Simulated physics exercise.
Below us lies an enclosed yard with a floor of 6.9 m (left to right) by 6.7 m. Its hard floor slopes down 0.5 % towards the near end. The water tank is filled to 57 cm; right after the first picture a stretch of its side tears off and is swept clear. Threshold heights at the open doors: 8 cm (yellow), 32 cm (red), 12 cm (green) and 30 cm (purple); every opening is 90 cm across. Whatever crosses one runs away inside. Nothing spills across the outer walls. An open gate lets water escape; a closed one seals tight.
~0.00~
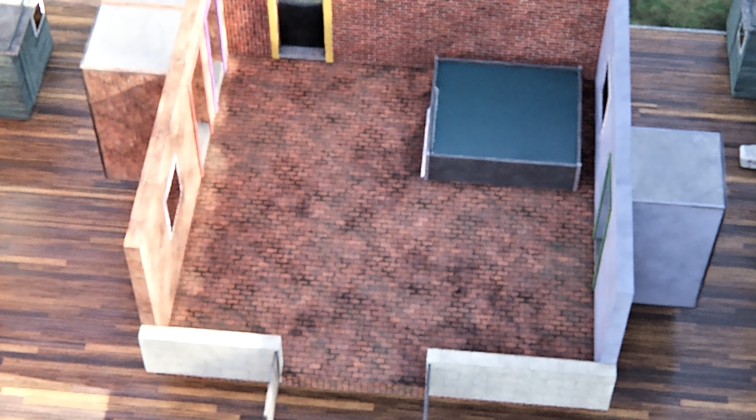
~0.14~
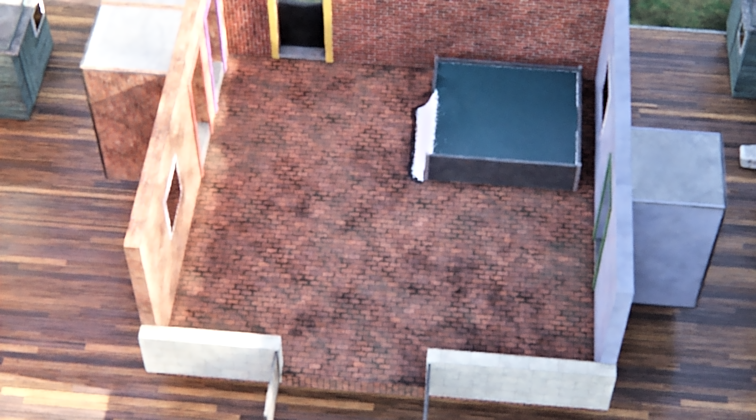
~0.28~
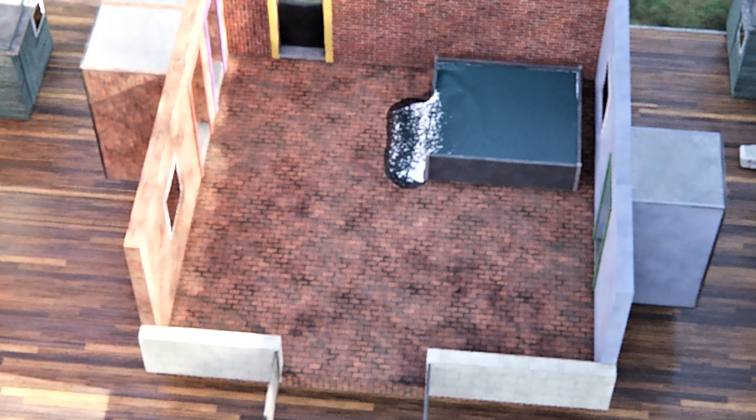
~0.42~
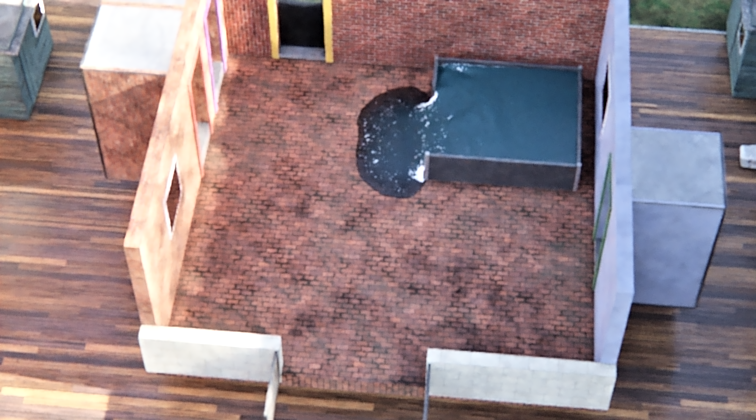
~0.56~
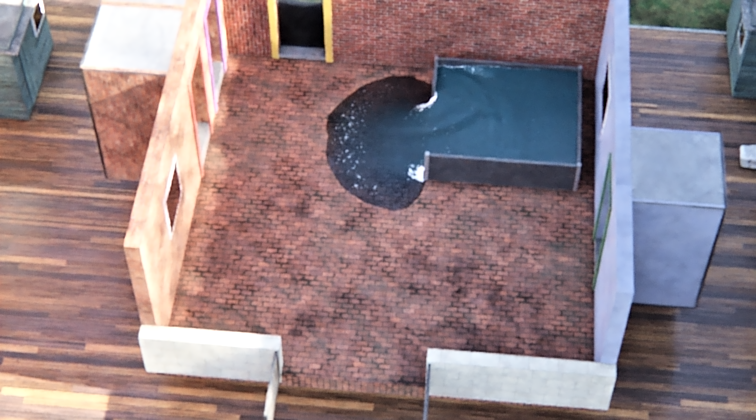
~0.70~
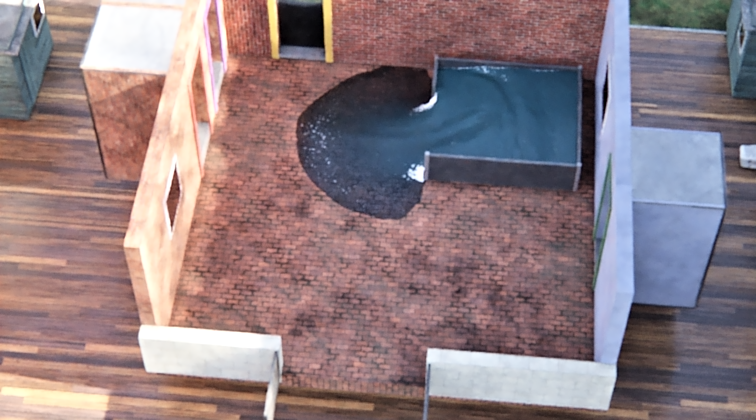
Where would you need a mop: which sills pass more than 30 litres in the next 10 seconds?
The water let in: At the yellow door it exceeds the limit; at the red door it keeps below the limit; at the green door it keeps below the limit; at the purple door it does not reach the limit.
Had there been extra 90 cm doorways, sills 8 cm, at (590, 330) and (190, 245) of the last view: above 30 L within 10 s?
In that order: Under, over.
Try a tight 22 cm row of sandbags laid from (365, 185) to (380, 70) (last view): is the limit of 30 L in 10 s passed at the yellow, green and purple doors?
Then: Yellow under, green under, purple under.
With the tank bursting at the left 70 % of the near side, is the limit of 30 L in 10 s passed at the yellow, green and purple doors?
Then: Yellow under, green under, purple under.
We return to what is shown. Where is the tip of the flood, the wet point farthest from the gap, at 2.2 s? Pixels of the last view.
At about (185, 252).
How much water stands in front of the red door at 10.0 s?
Some 8.5 cm.
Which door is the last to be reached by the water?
It is the green one.
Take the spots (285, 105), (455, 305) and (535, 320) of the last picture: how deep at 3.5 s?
About 5, 0 and 0 cm.
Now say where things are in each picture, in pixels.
In the first frame, the water tank at (505, 113) is whole and still, 57 cm deep.
In the second frame, the front is at (425, 107), 0.9 m from the gap at (431, 135); 0.3 m2 of floor is under water; 57 cm left at the back of the water tank.
In the third frame, water pours out at (431, 137) and has run 1.1 m, to (400, 183); typically 10 cm deep outside, 57 cm at the water tank's back.
In the fourth frame, the front is at (380, 99), 1.4 m from the gap at (431, 137); 2.4 m2 of floor is under water; 57 cm left at the back of the water tank.
In the fifth frame, the front is at (334, 116), 1.9 m from the gap at (431, 138); 3.9 m2 of floor is under water; 57 cm left at the back of the water tank.
In the sixth frame, water pours out at (431, 137) and has run 2.4 m, to (304, 119); typically 5 cm deep outside, 57 cm at the water tank's back.
After 1.4 s water covers 30 % of the floor and is deepest (31 cm) near (419, 163); yellow door 4 cm at the sill, 0 L in, red door 17 cm at the sill, 0 L in, green door not reached, purple door 6 cm at the sill, 0 L in.
After 2.2 s water covers 40 % of the floor and is deepest (34 cm) near (227, 60); yellow door 9 cm at the sill, 0 L in, red door 26 cm at the sill, 0 L in, green door not reached, purple door 23 cm at the sill, 0 L in.
After 3.5 s water covers 50 % of the floor and is deepest (34 cm) near (166, 342); yellow door 16 cm at the sill, 9 L in, red door 25 cm at the sill, 0 L in, green door not reached, purple door 25 cm at the sill, 0 L in.
After 6.0 s water covers 70 % of the floor and is deepest (20 cm) near (166, 342); yellow door 12 cm at the sill, 71 L in, red door 12 cm at the sill, 0 L in, green door not reached, purple door 11 cm at the sill, 0 L in.
After 10.0 s water covers 95 % of the floor and is deepest (14 cm) near (164, 352); yellow door 6 cm at the sill, 85 L in, red door 9 cm at the sill, 0 L in, green door 6 cm at the sill, 0 L in, purple door 8 cm at the sill, 0 L in.
